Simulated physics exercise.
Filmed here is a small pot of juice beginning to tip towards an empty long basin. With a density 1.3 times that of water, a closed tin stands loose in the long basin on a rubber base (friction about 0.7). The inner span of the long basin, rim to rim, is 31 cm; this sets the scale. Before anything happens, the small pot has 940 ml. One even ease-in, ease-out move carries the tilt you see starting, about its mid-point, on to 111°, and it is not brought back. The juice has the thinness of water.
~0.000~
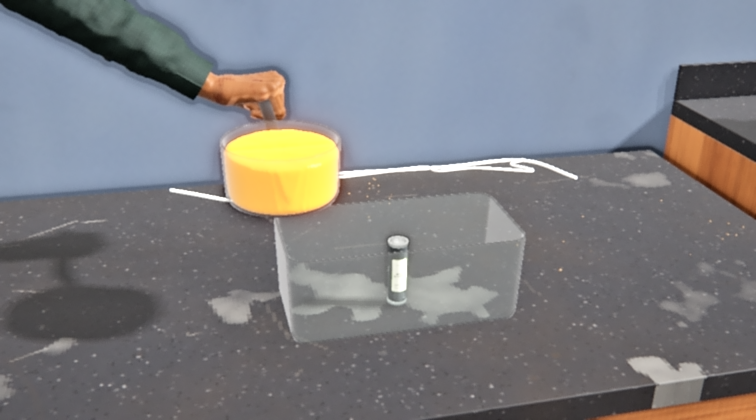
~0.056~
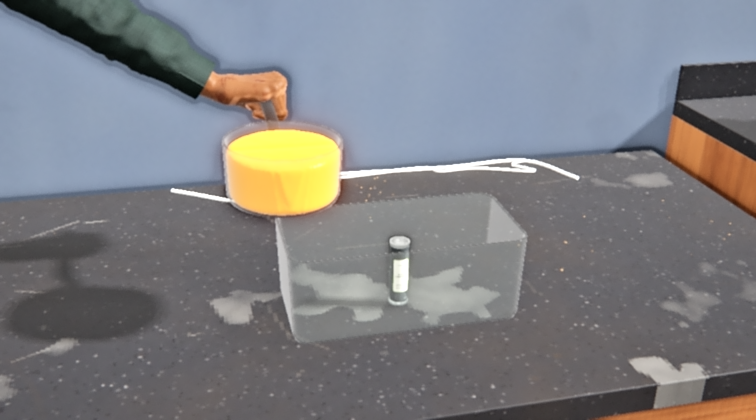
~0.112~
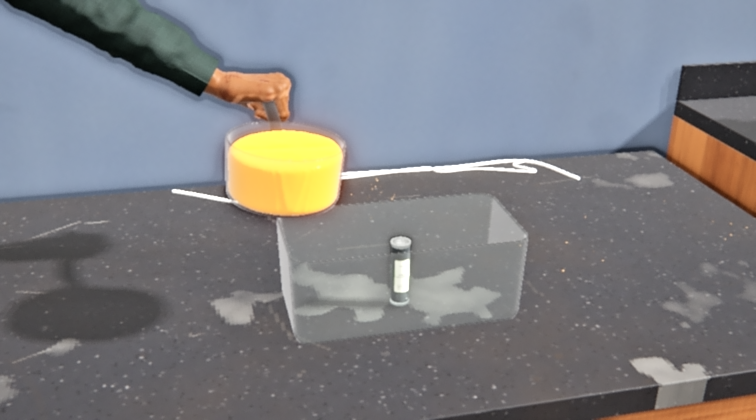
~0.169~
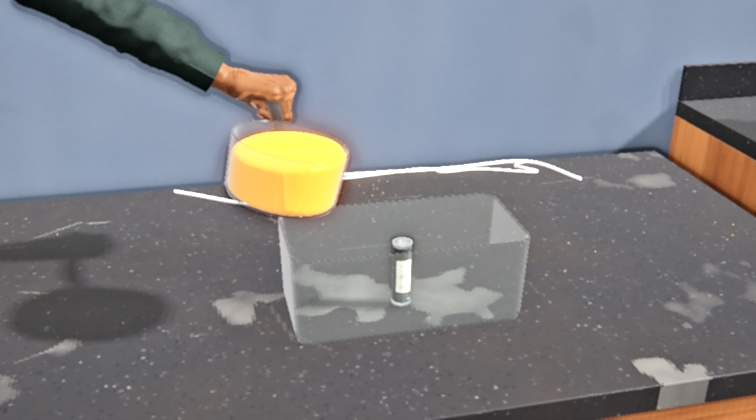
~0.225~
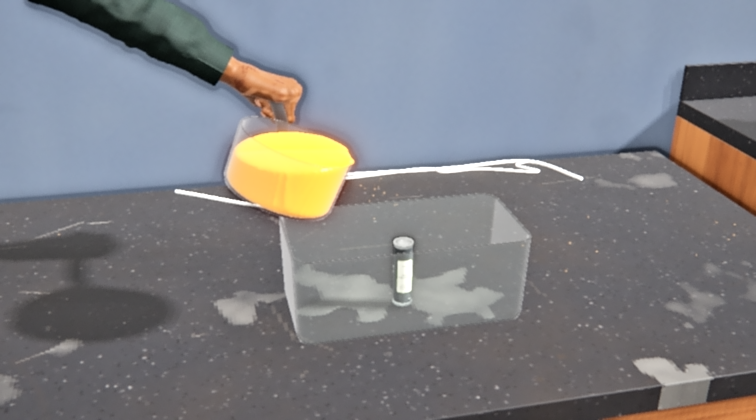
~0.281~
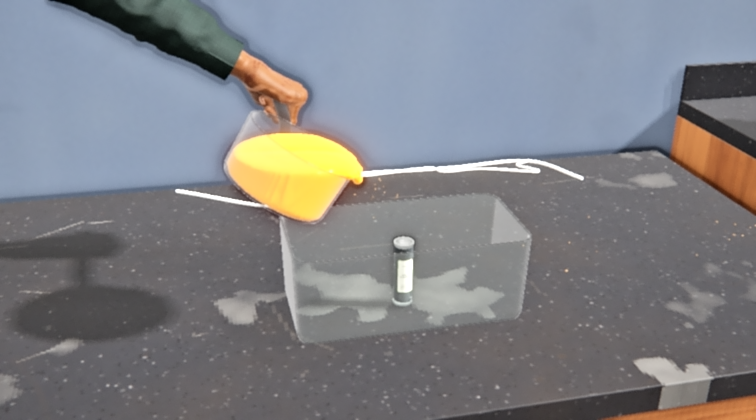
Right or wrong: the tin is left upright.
Wrong.
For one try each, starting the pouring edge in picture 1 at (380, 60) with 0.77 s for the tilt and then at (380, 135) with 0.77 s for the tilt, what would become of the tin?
Trial 1 - tin tips; trial 2 - tin stays standing.
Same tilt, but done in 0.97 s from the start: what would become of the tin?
Result: Tin tipped over.
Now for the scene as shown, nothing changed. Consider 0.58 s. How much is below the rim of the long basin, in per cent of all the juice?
Fraction in basin: Approx. 52%.
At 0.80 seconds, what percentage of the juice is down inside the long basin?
Reading: Approx. 94 %.
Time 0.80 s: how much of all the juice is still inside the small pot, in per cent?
About 4 % is still there.
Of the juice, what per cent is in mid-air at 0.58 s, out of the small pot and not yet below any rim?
Near 24 in a hundred.
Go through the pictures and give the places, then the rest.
It leans 0°; its right rim is at (338, 137); the juice meets the walls at (224, 151) and (336, 144); the long basin's rim runs from (281, 237) to (507, 216); the tin's top is at (398, 244), in the first frame.
It leans 1°; its right rim is at (340, 139); the juice meets the walls at (226, 151) and (337, 144), in the second frame.
It leans 6°; its right rim is at (343, 143); the juice meets the walls at (228, 151) and (340, 146), in the third frame.
It leans 13°; its right rim is at (347, 150); the juice meets the walls at (231, 151) and (344, 147), in the fourth frame.
It leans 22°; its right rim is at (349, 160); the juice meets the walls at (232, 153) and (346, 154); 2 per cent is over the edge, in the fifth frame.
It leans 33°; its right rim is at (349, 170); the juice meets the walls at (231, 153) and (342, 160); 6 per cent is over the edge, in the sixth frame.
After 0.58 s the tilt is 95° and 24 per cent is still to pour; the tin leans 5°.
After 0.80 s the tilt is 111° and 4 per cent is still to pour; the tin lies on its side.
After 1.02 s the tilt is 111° and 0 per cent is still to pour; the tin lies on its side.
After 1.27 s the tilt is 111° and 0 per cent is still to pour; the tin lies on its side.
In the end the tin lies on its side.
